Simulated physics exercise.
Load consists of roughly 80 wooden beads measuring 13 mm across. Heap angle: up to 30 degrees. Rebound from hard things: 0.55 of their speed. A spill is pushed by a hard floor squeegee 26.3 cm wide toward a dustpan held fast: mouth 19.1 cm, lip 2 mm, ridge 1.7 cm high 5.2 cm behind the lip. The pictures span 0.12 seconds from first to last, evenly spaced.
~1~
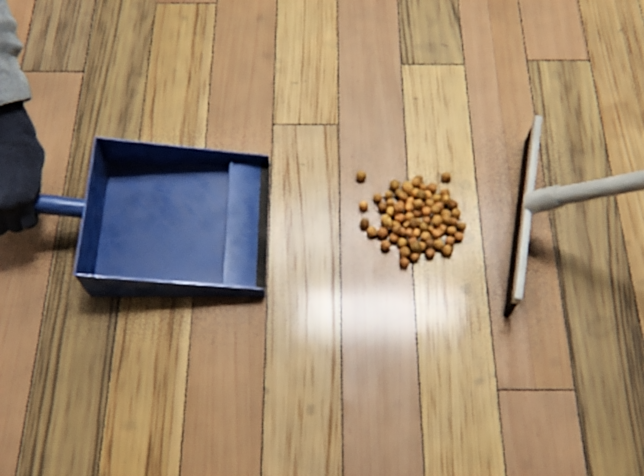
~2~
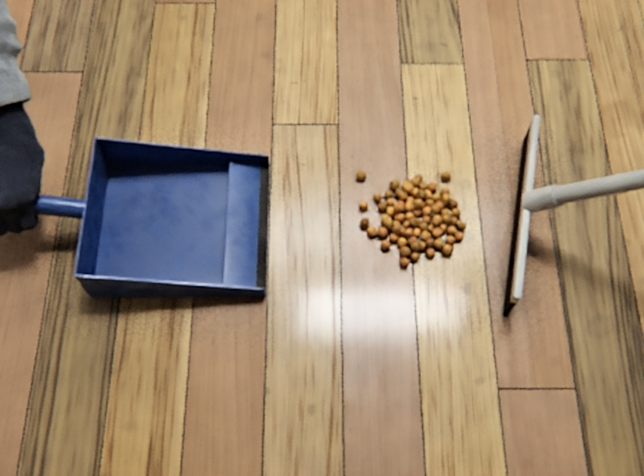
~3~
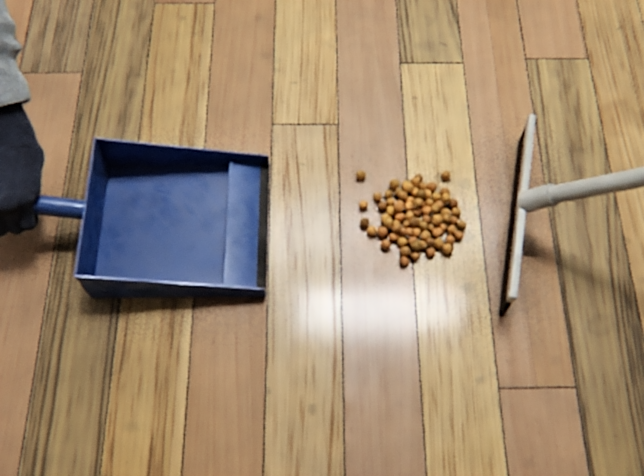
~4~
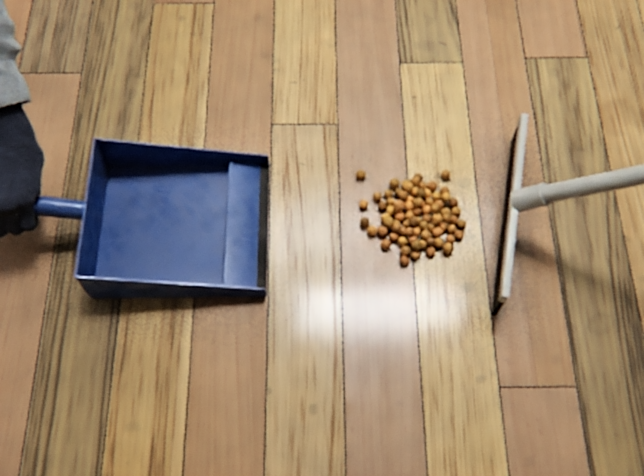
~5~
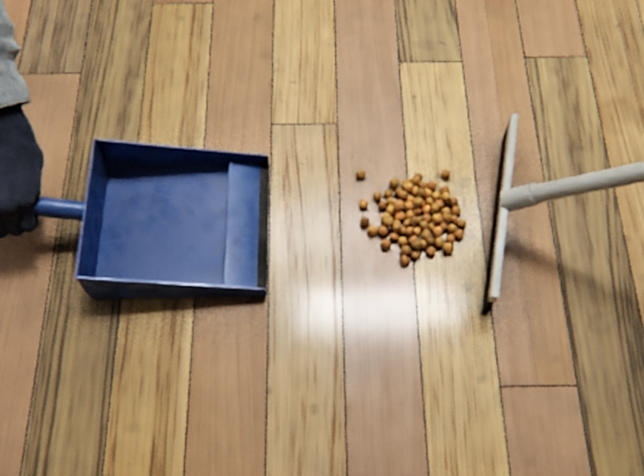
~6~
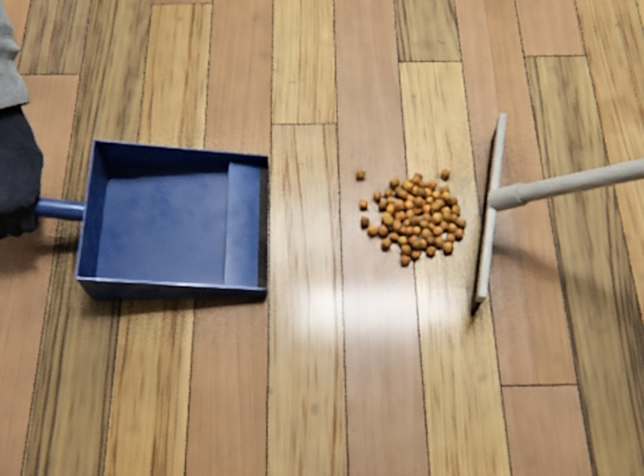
To begin with, a gloved hand holds a blue dustpan on a wood-plank floor, with a small heap of brown beads in the middle and a squeegee standing to the right. The squeegee barely shifts at first, then slides left toward the beads, while the heap and the dustpan stay still.
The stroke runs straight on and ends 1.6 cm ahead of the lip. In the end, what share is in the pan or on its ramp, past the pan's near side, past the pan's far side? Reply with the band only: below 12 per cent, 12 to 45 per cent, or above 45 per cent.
Pan: 12 to 45 per cent; near side: Below 12 per cent; far side: 12 to 45 per cent.
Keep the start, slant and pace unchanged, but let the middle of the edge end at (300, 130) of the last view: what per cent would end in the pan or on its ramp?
About 15 per cent.
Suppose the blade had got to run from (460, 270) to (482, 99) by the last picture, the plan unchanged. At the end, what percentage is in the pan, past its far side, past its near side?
Per cent by place - pan 15, far side 45, near side 5.
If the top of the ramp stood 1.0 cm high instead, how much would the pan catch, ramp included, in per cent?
With that ramp, near 30 per cent.
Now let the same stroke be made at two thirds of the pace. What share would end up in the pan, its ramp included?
Then near 15 in a hundred.
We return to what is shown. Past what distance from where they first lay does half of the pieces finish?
About 20 cm.
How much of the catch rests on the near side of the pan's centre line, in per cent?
Some 40 per cent.
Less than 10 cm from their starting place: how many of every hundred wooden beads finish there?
Near 0 per cent.
Then, 0.19 s after the last picture, middle of the blade 16 cm from the lip; 0 % over the lip, far side 5 %, near side 0 %.
Then, 0.32 s after the last picture, middle of the blade 8 cm from the lip; 0 % over the lip, far side 15 %, near side 0 %.
Then, 0.58 s after the last picture, middle of the blade 4 cm from the lip; 25 % over the lip, far side 20 %, near side 0 %.
In the end, pan 20 %, near side 0 %, far side 20 %, in front of the lip or behind the blade 55 %.
